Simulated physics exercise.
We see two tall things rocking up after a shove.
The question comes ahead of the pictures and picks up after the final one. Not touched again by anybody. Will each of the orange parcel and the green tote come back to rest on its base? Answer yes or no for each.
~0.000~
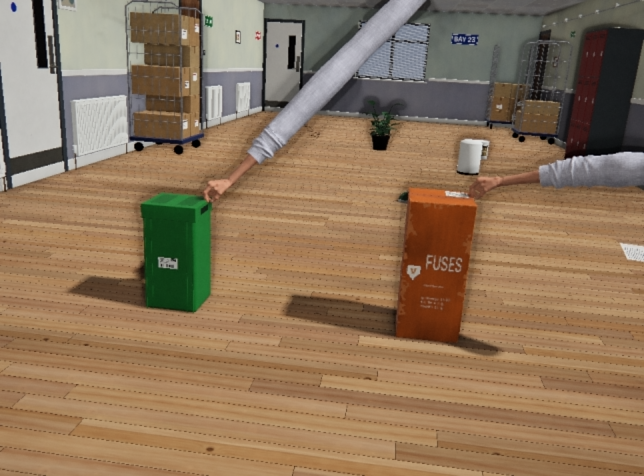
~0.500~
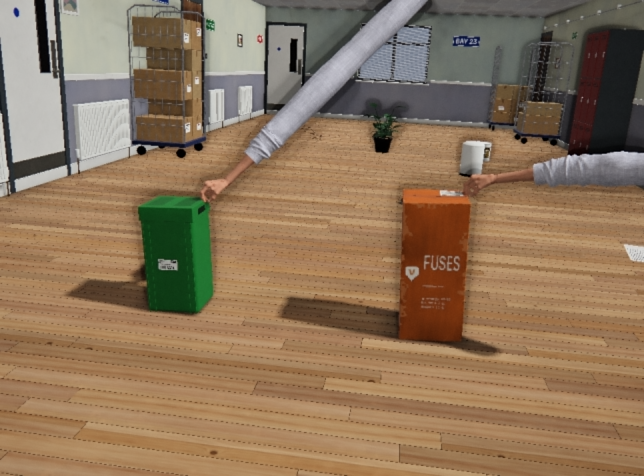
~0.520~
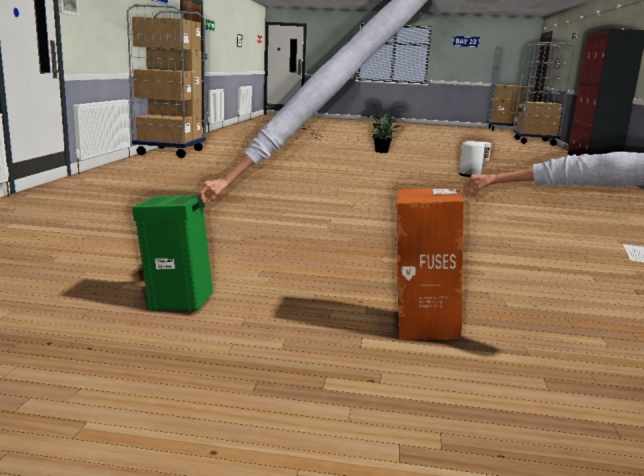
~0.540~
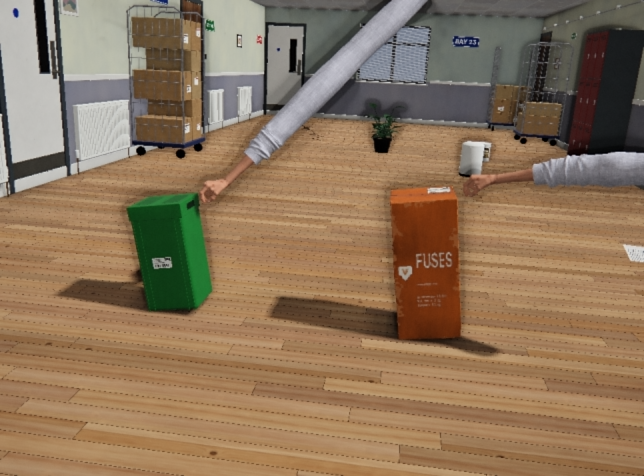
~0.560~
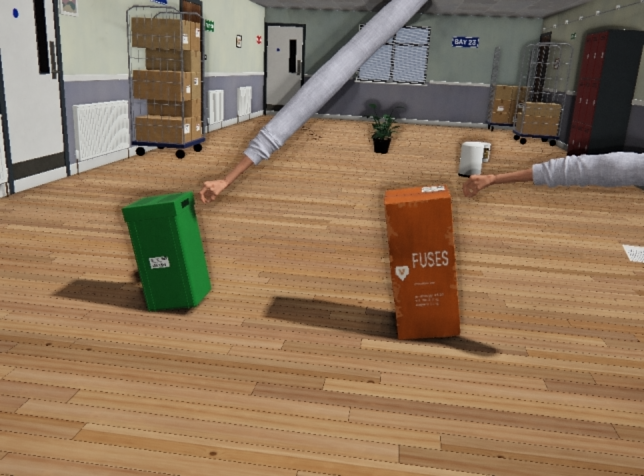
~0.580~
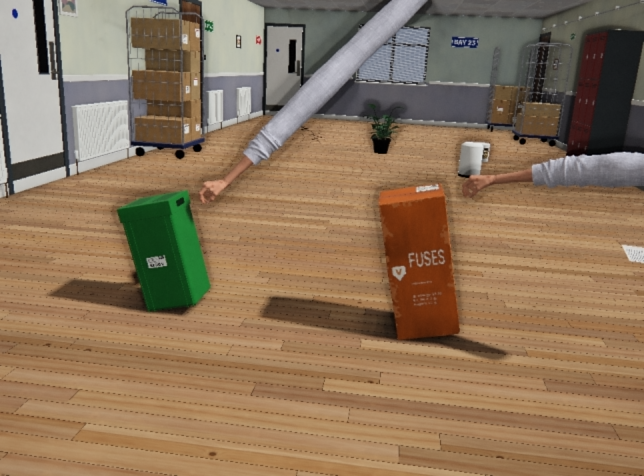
Orange parcel - no; green tote - no.
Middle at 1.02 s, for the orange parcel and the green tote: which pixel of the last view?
Expect close to (368, 263) for the first and close to (121, 256) for the second.
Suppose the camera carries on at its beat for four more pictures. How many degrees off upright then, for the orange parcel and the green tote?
I'd say close to 20° for the first and close to 20° for the second.
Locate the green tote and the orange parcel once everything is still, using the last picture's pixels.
The first ends near (105, 274), the second near (332, 294).
Around 0.80 s, orange parcel 30° off upright near (396, 258); green tote 35° off upright near (147, 248).
Around 1.02 s, orange parcel 52° off upright near (368, 263); green tote 64° off upright near (121, 256).
Finally (1.6 s), the orange parcel falls over, near (332, 294); the green tote falls over, near (106, 274).
